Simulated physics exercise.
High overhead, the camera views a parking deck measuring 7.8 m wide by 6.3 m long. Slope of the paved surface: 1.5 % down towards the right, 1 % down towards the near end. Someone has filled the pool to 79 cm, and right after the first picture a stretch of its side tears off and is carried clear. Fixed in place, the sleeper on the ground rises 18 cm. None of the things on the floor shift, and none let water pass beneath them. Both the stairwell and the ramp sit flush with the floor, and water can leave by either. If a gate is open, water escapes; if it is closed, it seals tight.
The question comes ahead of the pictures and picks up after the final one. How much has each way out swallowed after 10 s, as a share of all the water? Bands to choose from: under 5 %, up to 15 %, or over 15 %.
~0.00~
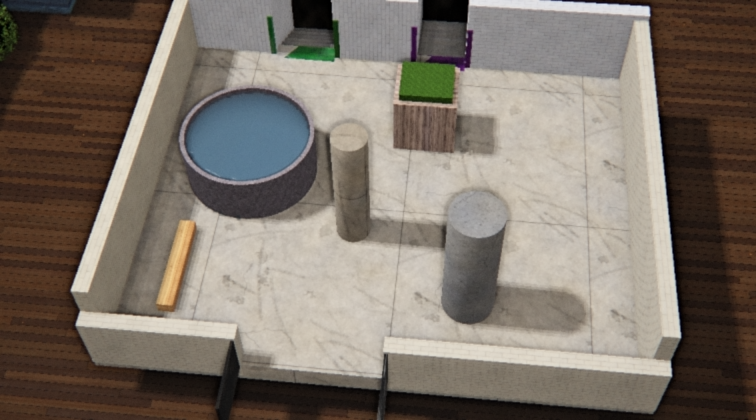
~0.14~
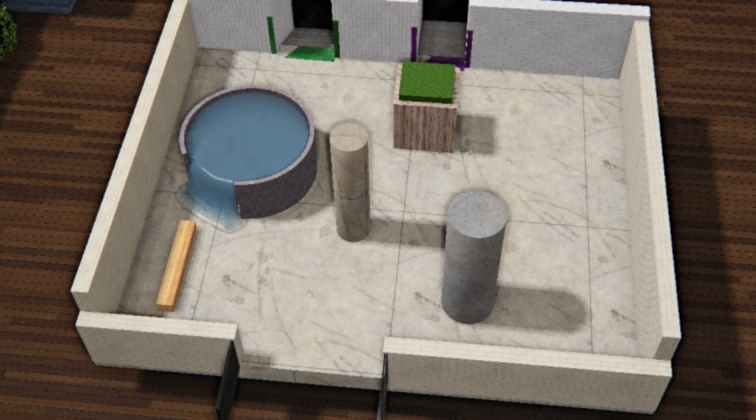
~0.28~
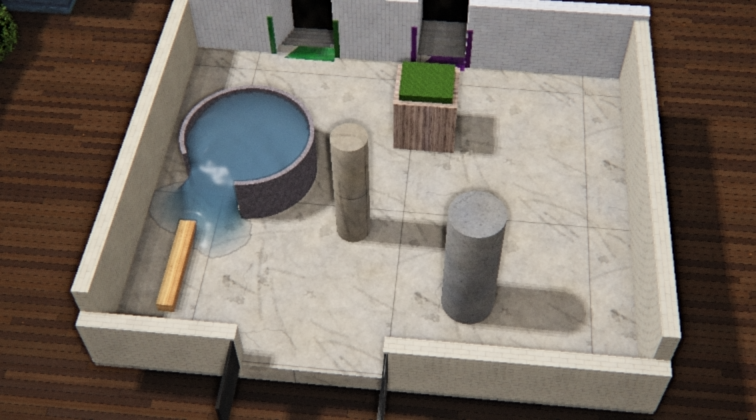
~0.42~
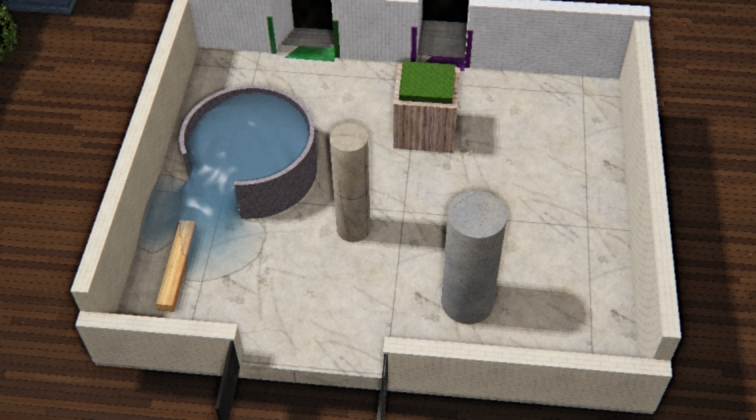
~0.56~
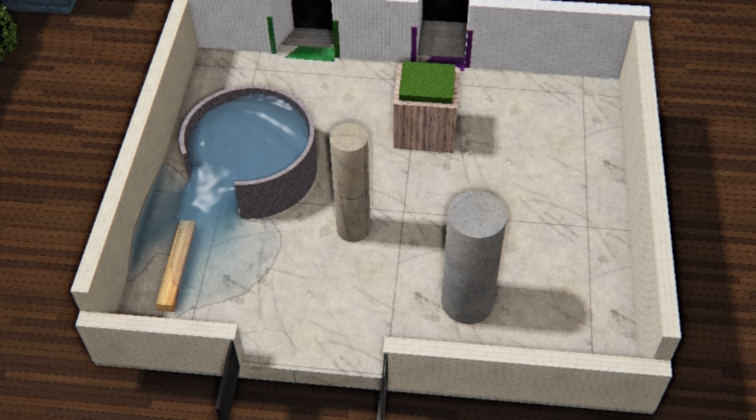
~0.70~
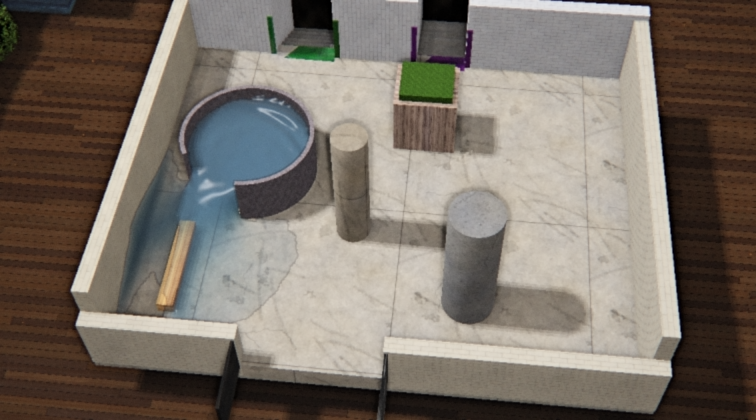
Gateway above 15 %, flight of stairs down (marked green) under 5 %, basement ramp (marked purple) less than 5 %.
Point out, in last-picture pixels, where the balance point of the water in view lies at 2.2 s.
About (220, 228).
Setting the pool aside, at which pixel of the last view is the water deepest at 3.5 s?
Roughly pixel (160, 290).
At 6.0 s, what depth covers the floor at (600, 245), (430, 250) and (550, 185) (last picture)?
6, 4 and 2 cm.
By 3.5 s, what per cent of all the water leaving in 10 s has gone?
Something like 35 per cent of it.
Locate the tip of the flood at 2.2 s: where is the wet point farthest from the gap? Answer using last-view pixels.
Point: Roughly (410, 366) in the last view.
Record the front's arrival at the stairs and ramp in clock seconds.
Arrival - stairs 3.6 s, ramp 8.5 s.
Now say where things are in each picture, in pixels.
The pool at (248, 136) is whole and still, 79 cm deep, in the first picture.
Water pours out at (210, 196) and has run 0.6 m, to (180, 192); deepest outside 32 cm, 79 cm at the pool's back, in the second picture.
Water pours out at (211, 197) and has run 1.0 m, to (153, 208); deepest outside 43 cm, 79 cm at the pool's back, in the third picture.
The front is at (187, 276), 1.4 m from the gap at (211, 198); 2.1 m2 of floor is under water; 78 cm left at the back of the pool, in the fourth picture.
The front is at (177, 312), 2.1 m from the gap at (211, 198); 3.3 m2 of floor is under water; 72 cm left at the back of the pool, in the fifth picture.
The front is at (165, 343), 2.6 m from the gap at (211, 198); 4.4 m2 of floor is under water; 66 cm left at the back of the pool, in the sixth picture.
After 1.4 s water covers 15 % of the floor and is deepest (53 cm) near (110, 337); gone so far, the gateway 0 %, the flight of stairs down (marked green) 0 %, the basement ramp (marked purple) 0 %.
After 2.2 s water covers 20 % of the floor and is deepest (47 cm) near (110, 337); gone so far, the gateway 2 %, the flight of stairs down (marked green) 0 %, the basement ramp (marked purple) 0 %.
After 3.5 s water covers 40 % of the floor and is deepest (30 cm) near (160, 290); gone so far, the gateway 8 %, the flight of stairs down (marked green) 0 %, the basement ramp (marked purple) 0 %.
After 6.0 s water covers 70 % of the floor and is deepest (20 cm) near (632, 354); gone so far, the gateway 15 %, the flight of stairs down (marked green) 0 %, the basement ramp (marked purple) 0 %.
After 10.0 s water covers 85 % of the floor and is deepest (12 cm) near (634, 386); gone so far, the gateway 22 %, the flight of stairs down (marked green) 1 %, the basement ramp (marked purple) 0 %.
